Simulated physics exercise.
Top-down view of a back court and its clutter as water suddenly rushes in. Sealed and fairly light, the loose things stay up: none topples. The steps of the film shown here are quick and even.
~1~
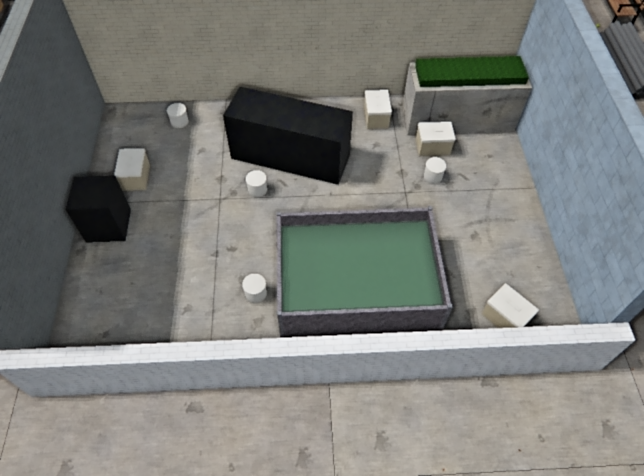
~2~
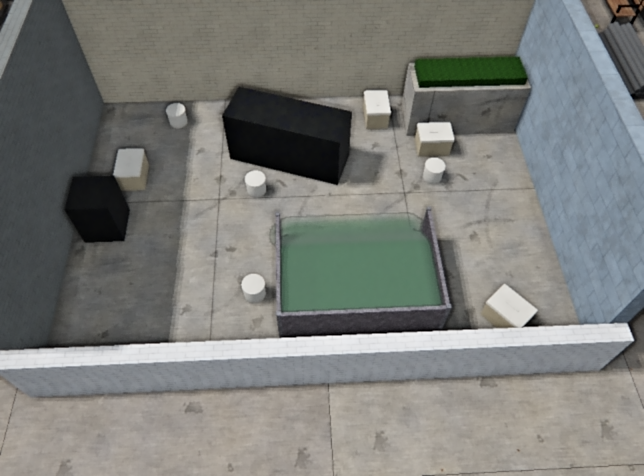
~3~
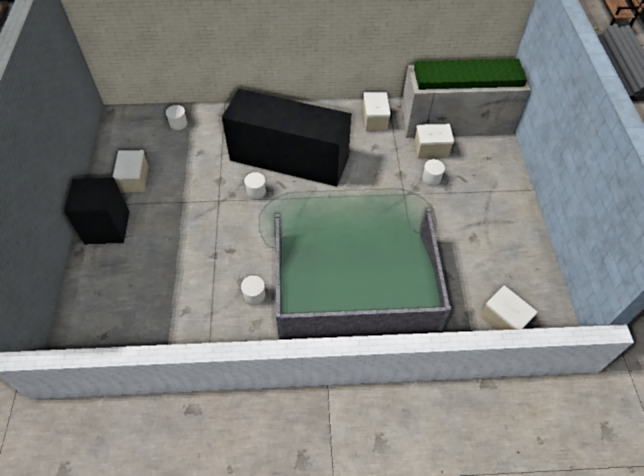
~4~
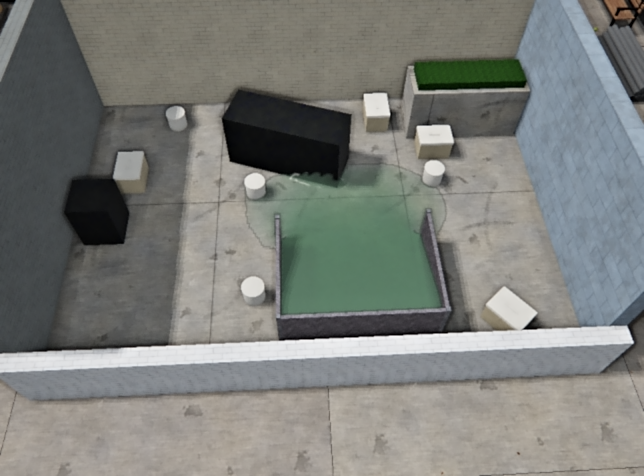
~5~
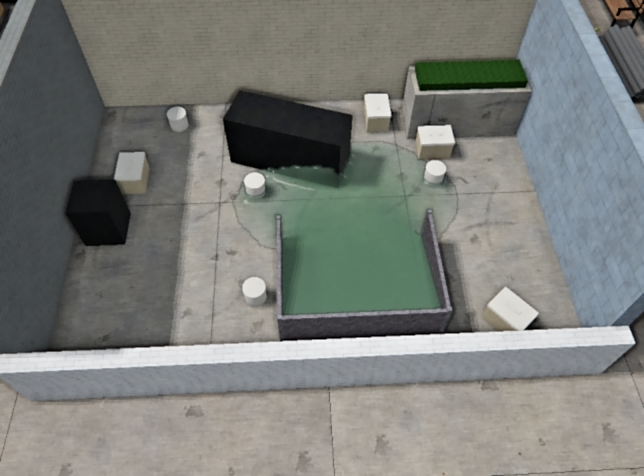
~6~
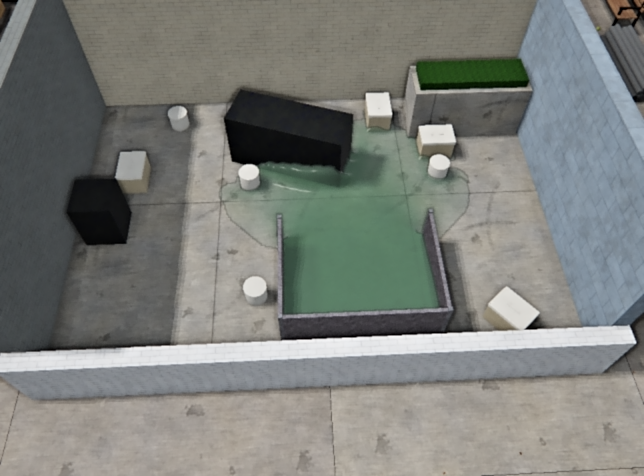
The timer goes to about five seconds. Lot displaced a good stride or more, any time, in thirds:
It is a large majority of two thirds or higher.
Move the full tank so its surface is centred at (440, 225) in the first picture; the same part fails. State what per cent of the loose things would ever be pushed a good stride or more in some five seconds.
I make it 80 per cent.
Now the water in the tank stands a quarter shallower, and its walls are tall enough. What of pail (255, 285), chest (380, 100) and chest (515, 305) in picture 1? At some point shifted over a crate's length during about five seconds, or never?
One: Stayed below the mark. Two: Passed the mark. Three: Stayed below the mark.
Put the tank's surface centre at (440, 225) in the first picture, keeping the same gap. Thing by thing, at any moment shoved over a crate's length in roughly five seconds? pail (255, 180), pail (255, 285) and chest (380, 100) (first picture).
First displaced far, then never went far, then displaced far.
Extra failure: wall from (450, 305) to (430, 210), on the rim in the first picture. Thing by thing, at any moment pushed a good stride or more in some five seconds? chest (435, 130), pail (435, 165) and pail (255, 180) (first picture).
Lab note - in sequence: Made it that far; made it that far; never that far.
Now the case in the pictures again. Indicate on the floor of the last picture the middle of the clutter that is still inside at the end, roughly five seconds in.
Mean floor position: Approx. (279, 216) px, last view.
A moment on, 2 of 8 are well off their spots; 2 afloat.
Next, 5 of 8 are well off their spots; 3 afloat.
Later, 5 of 8 are well off their spots; 4 afloat.
In the end, 6 of 8 are well off their spots, and 6 have been at some point; 4 afloat.
